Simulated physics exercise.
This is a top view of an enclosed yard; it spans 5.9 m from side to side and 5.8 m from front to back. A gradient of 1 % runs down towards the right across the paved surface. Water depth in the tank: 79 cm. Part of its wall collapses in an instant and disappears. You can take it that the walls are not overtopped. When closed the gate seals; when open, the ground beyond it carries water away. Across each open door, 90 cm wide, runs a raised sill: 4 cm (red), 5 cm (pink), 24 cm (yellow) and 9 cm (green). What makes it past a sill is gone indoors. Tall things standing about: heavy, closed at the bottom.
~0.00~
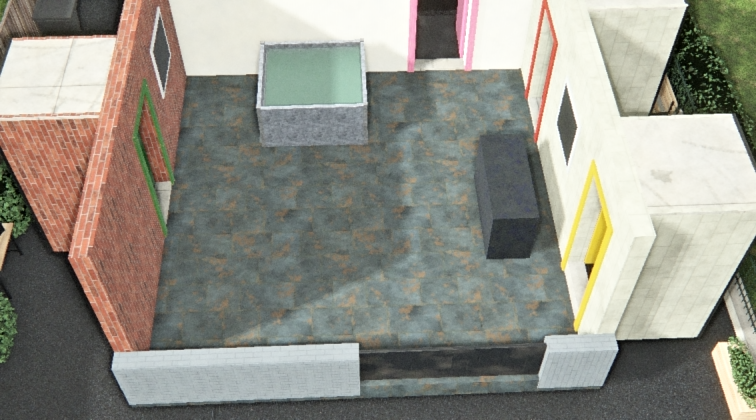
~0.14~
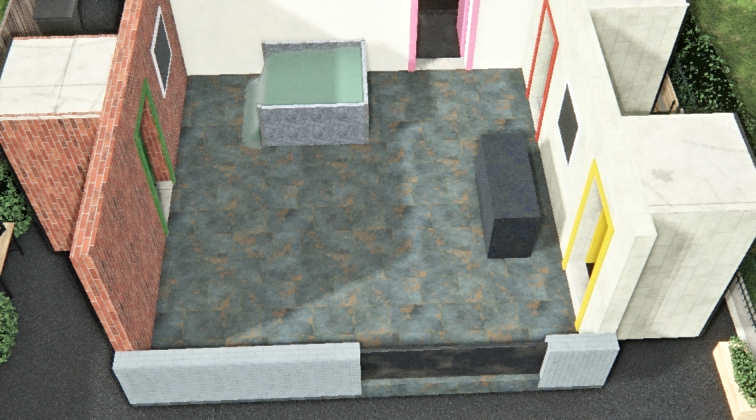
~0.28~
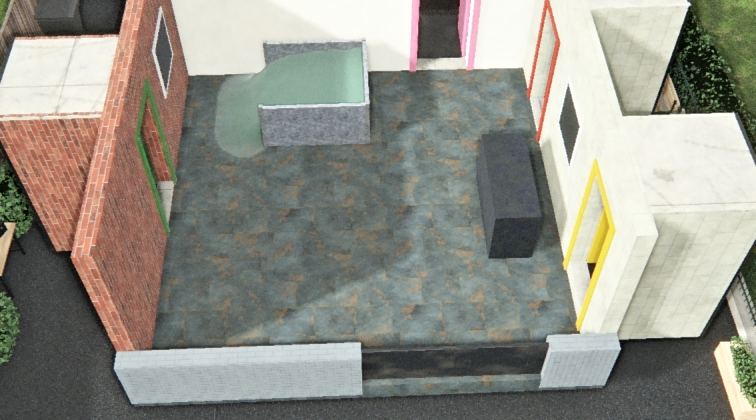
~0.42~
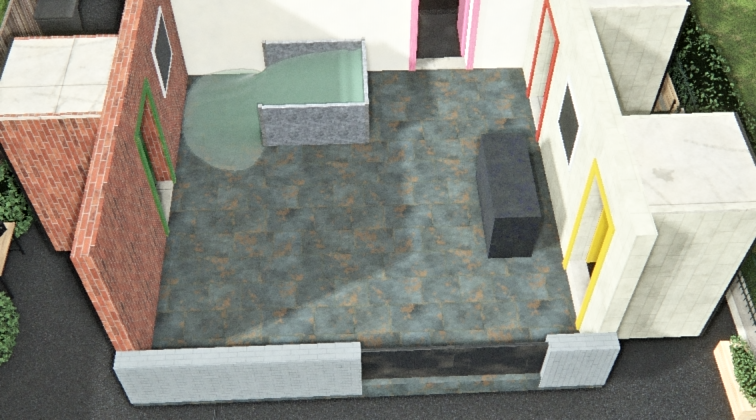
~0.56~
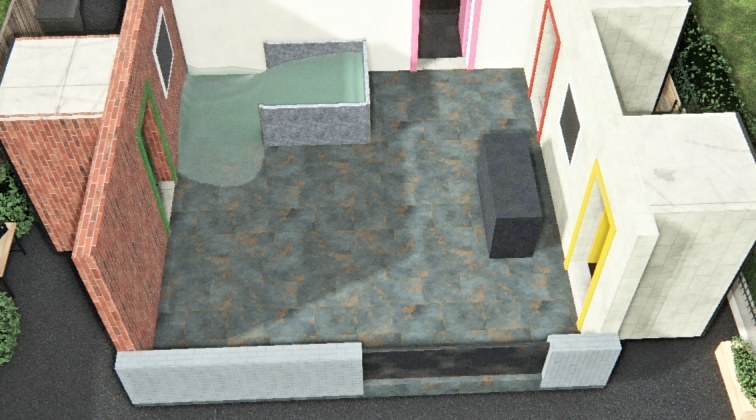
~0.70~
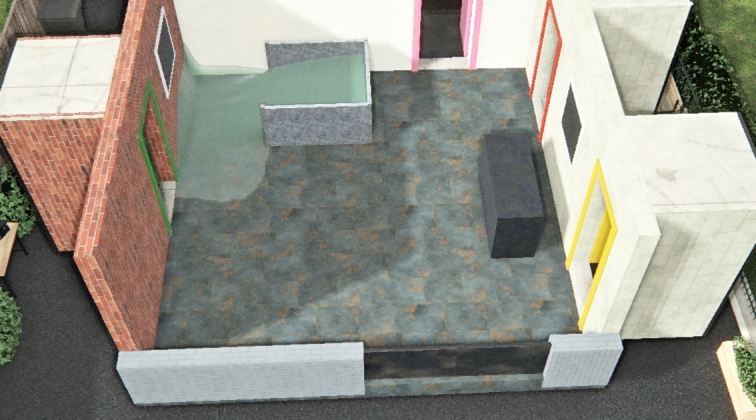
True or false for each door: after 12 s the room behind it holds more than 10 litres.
Red door: True; pink door: True; yellow door: False; green door: True.
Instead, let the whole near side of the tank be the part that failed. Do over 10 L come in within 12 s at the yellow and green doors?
Result against the limit at yellow: Limit held; result at green: Limit held.
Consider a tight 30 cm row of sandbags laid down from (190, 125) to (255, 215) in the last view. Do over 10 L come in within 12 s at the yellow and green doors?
At the yellow door the limit is not reached, and at the green door it is not reached.
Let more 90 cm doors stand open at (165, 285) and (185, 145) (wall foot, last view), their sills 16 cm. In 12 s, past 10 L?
Per doorway, in order: Insufficient / sufficient.
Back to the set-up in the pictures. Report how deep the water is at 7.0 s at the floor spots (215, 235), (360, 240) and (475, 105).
Depth readings in turn - 5, 2, 1 cm.
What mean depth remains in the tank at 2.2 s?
About 19 cm.
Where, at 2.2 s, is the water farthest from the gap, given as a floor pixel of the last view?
At about (152, 376).
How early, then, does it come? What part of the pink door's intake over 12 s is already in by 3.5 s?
By then it's near 0% of the total.
After 1.4 s water covers 15 % of the floor and is deepest (53 cm) near (190, 92); red door not reached, pink door not reached, yellow door not reached, green door 14 cm at the sill, 1 L in.
After 2.2 s water covers 30 % of the floor and is deepest (34 cm) near (254, 77); red door not reached, pink door not reached, yellow door not reached, green door 14 cm at the sill, 10 L in.
After 3.5 s water covers 55 % of the floor and is deepest (23 cm) near (182, 351); red door 2 cm at the sill, 0 L in, pink door 3 cm at the sill, 0 L in, yellow door not reached, green door 10 cm at the sill, 19 L in.
After 7.0 s water covers 75 % of the floor and is deepest (16 cm) near (570, 316); red door 6 cm at the sill, 8 L in, pink door 1 cm at the sill, 0 L in, yellow door 15 cm at the sill, 0 L in, green door 6 cm at the sill, 20 L in.
After 12.0 s water covers 95 % of the floor and is deepest (12 cm) near (580, 361); red door 7 cm at the sill, 26 L in, pink door 10 cm at the sill, 22 L in, yellow door 12 cm at the sill, 0 L in, green door 2 cm at the sill, 20 L in.
